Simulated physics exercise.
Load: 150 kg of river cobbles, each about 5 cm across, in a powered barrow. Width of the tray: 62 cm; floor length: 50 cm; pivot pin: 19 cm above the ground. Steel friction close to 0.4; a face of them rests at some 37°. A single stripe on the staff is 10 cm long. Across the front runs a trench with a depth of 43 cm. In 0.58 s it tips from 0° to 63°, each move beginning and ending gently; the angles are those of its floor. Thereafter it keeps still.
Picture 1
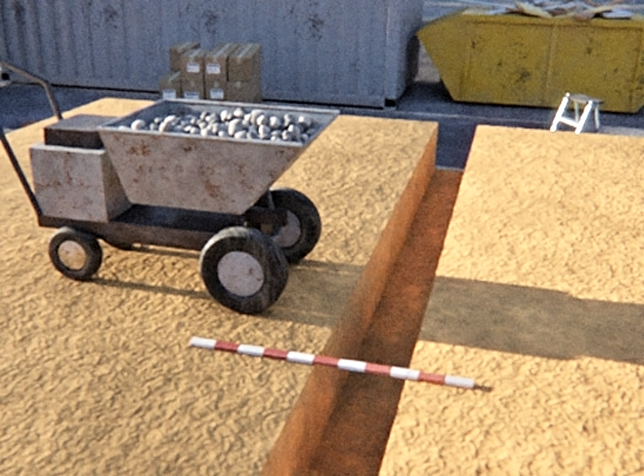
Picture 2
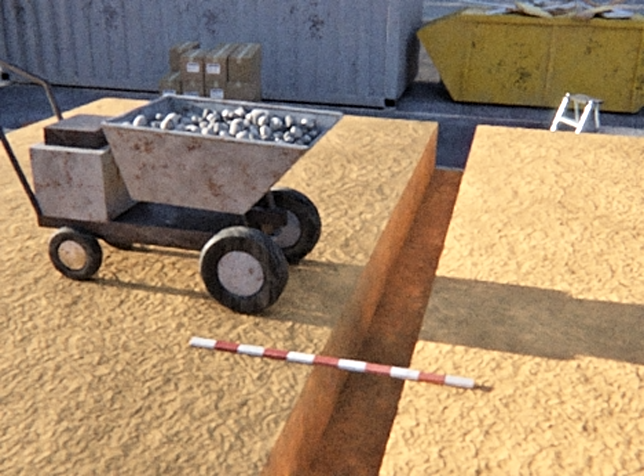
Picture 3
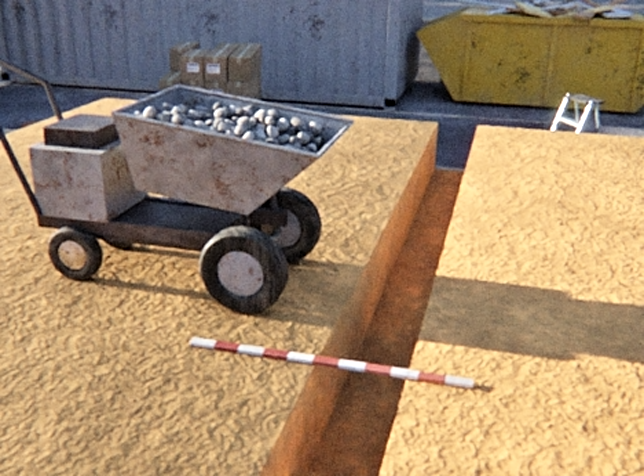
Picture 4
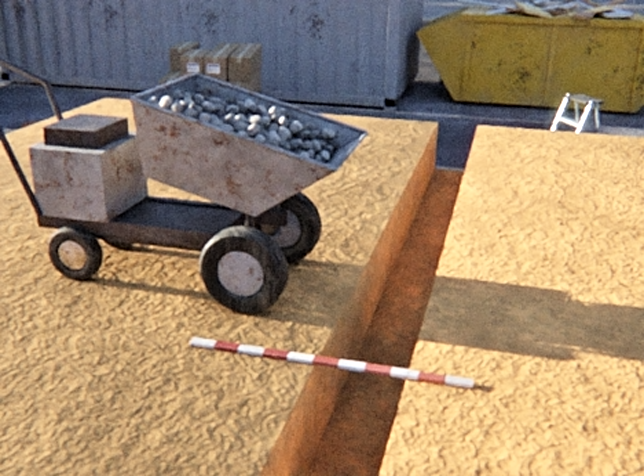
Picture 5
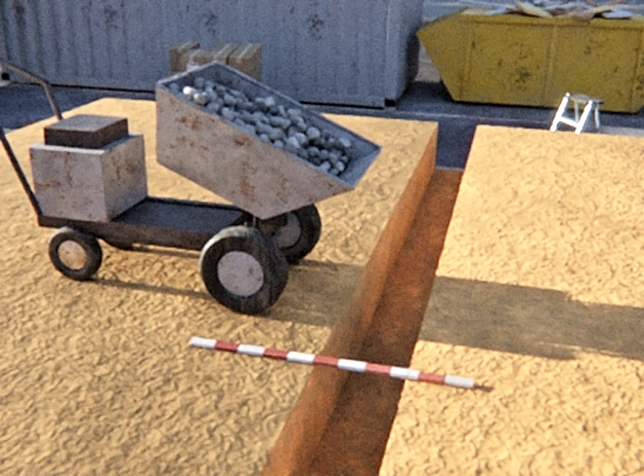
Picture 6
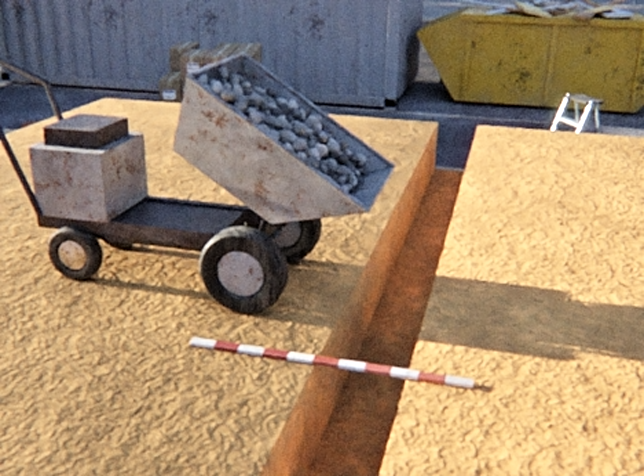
Powered barrow beside a trench raising its tray of grey stones, the left end lifting steadily and the right lip lowering.
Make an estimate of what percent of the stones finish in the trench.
About 36 percent.
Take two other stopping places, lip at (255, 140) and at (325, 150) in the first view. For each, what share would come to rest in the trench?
First place roughly 70%, second roughly 25%.
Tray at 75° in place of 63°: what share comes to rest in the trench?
Roughly 35%.
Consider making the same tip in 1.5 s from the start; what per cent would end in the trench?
About 55%.
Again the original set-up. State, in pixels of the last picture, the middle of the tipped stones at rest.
Their centre sits close to (464, 304).
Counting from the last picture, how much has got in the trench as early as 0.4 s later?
By that point it's something like 5 in a hundred.
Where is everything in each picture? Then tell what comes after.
The first frame shows lip at (302, 146), floor tilted 0°, highest stones at (251, 120).
In the second frame, the tray is at 2°, its lip at (307, 149); the top of the load is at (235, 119).
In the third frame, the tray is at 7°, its lip at (319, 157); the top of the load is at (212, 112).
The fourth frame shows lip at (335, 170), floor tilted 14°, highest stones at (197, 102).
The fifth frame shows lip at (353, 189), floor tilted 23°, highest stones at (218, 93).
The sixth frame shows lip at (368, 211), floor tilted 33°, highest stones at (233, 85).
Then, 0.1 s after the last picture the floor is at 53°, 100 % in the tray; the foremost stones are at (381, 221).
Then, 0.4 s after the last picture the floor is at 63°, 81 % in the tray, 4 % in the trench, 15 % past the trench; the foremost stones are at (470, 306).
Then, 0.7 s after the last picture the floor is at 63°, 31 % in the tray, 8 % in the trench, 61 % past the trench; the foremost stones are past the picture's edge.
Then, 2.7 s after the last picture the floor is at 63°, 0 % in the tray, 36 % in the trench, 64 % past the trench; the foremost stones are past the picture's edge.
